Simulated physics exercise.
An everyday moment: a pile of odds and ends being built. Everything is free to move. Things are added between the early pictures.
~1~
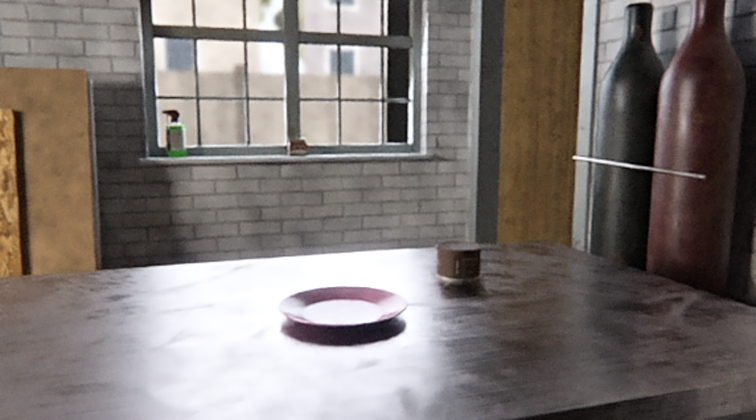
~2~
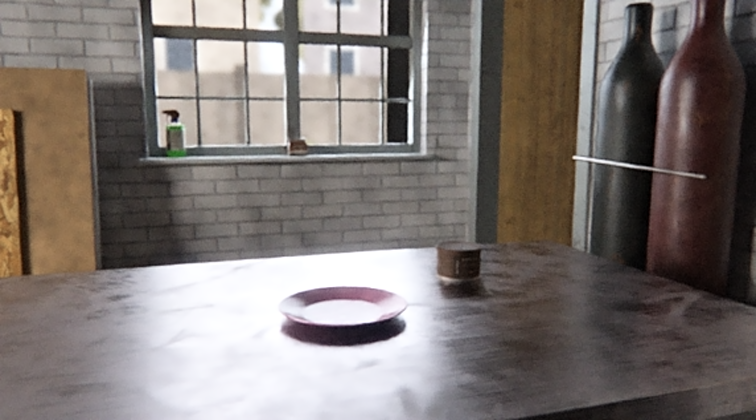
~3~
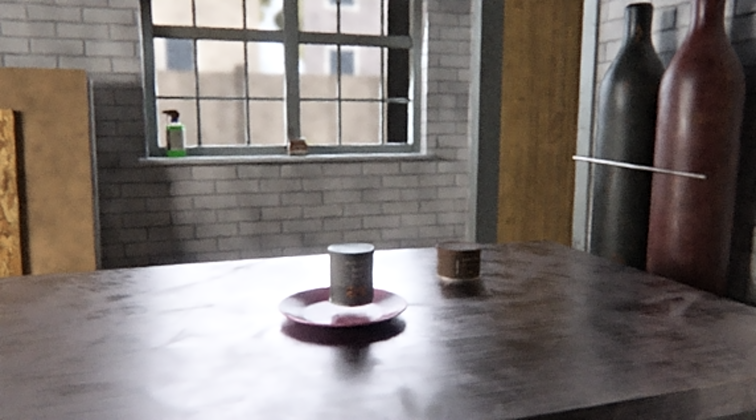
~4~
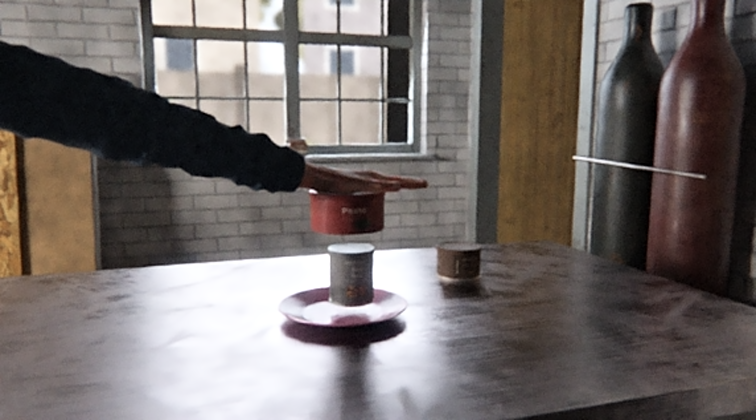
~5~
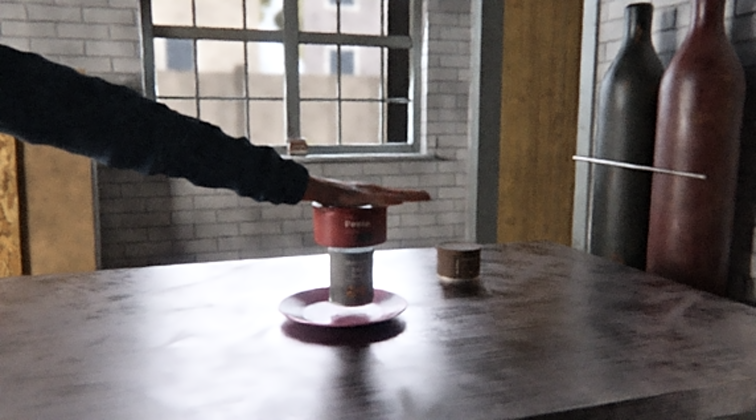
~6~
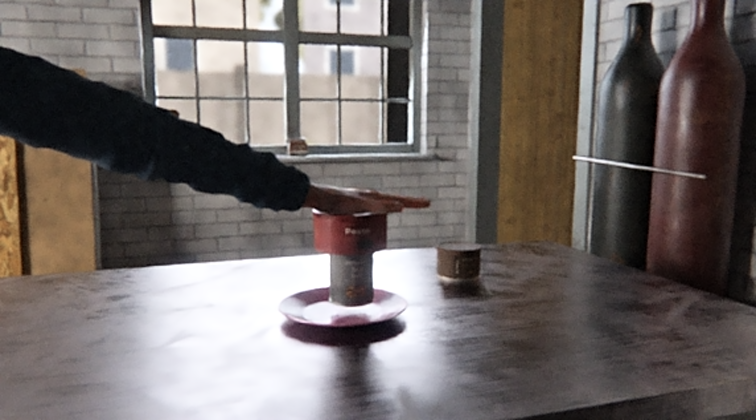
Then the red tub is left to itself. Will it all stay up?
In the end the pile stays up.
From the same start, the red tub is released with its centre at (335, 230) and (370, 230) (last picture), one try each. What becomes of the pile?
In the first case it keeps its balance; in the second case it keeps its balance.
Then, 0.70 s on from there, no change.
Then, 1.60 s on from there, red tub resting near (351, 229).
In the end, all 4 unmoved. At the end, from the last picture's camera, red tub near (351, 229). The pile holds.
